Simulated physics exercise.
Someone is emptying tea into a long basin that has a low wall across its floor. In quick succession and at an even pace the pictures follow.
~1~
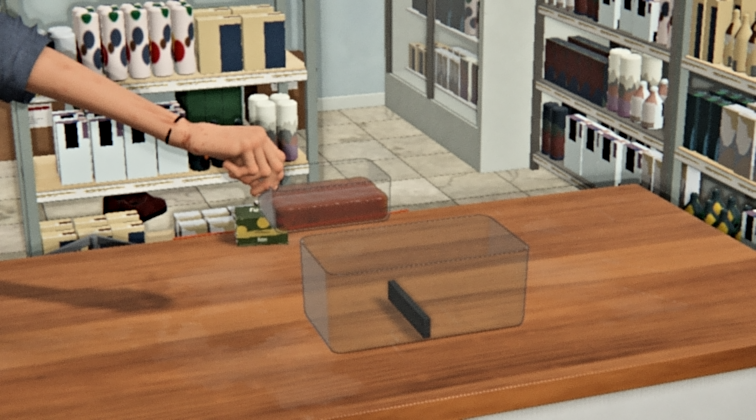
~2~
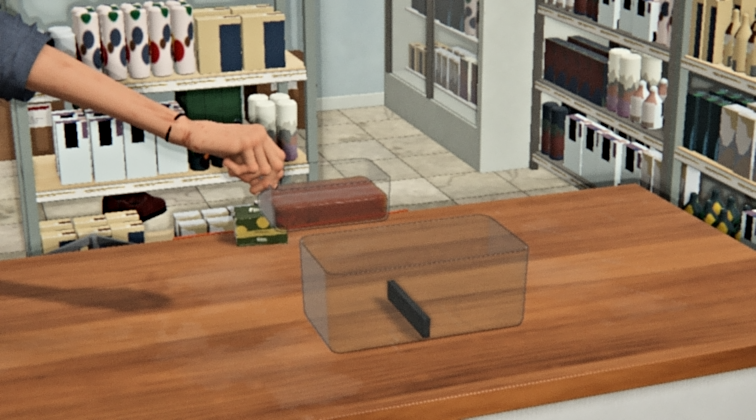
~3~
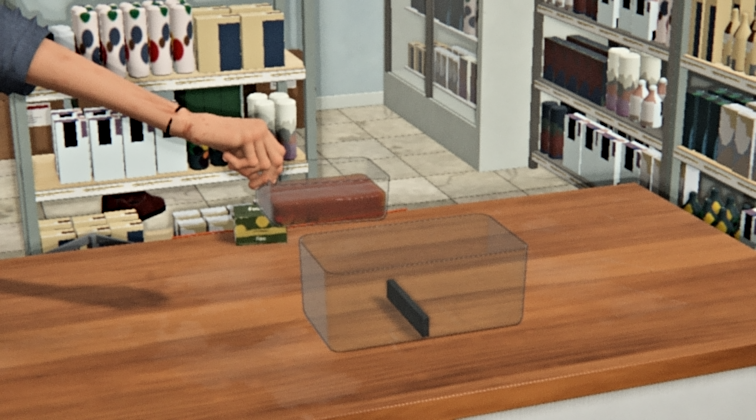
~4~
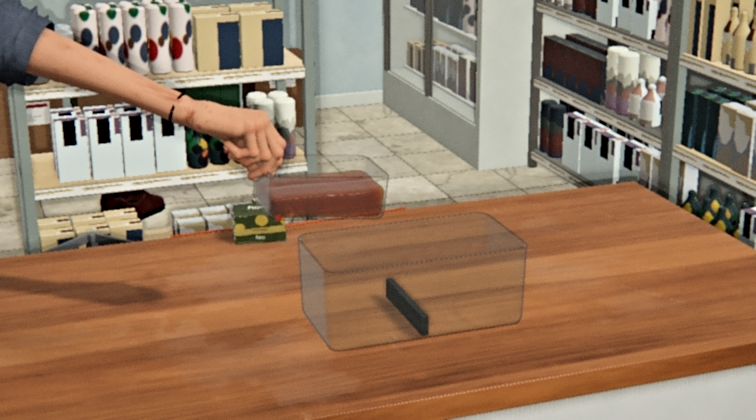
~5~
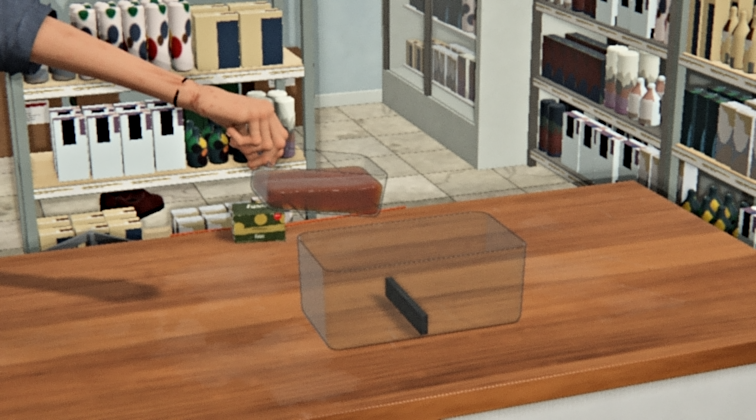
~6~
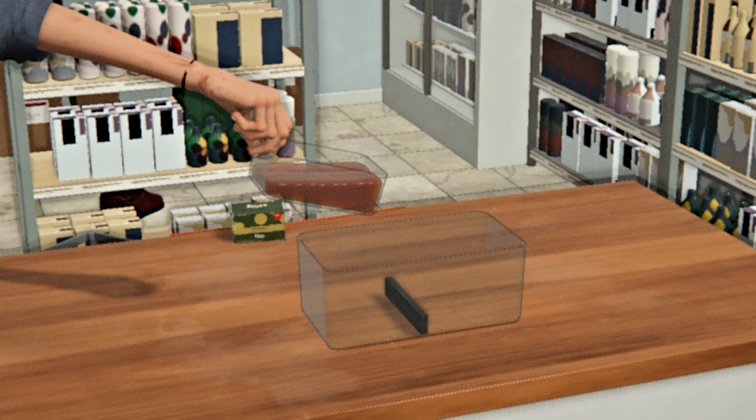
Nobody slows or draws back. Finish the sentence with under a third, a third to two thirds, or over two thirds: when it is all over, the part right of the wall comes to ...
When it is all over, the part right of the wall comes to over two thirds.
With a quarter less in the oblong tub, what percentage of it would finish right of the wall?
Roughly 85 in a hundred.
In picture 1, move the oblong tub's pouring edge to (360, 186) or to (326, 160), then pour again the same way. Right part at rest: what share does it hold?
Near 75 per cent for the first start, near 55 per cent for the second.
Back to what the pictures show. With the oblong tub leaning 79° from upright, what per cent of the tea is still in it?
Around 35 percent remains.
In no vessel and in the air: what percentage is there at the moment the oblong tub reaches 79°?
Around 55 in a hundred, more or less.
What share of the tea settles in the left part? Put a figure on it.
Some 15 parts in a hundred.
A moment on, the oblong tub is tipped on its side and 36 per cent is still to pour, 1 is left of the wall and 6 right of it.
Next, the oblong tub is tipped right over and 5 per cent is still to pour, 4 is left of the wall and 80 right of it.
Then the oblong tub is tipped right over and 0 per cent is still to pour, 16 is left of the wall and 79 right of it.
Later the oblong tub is tipped right over and 0 per cent is still to pour, 16 is left of the wall and 79 right of it.
At rest 16 per cent lies left of the wall, 79 right of it and 5 outside.
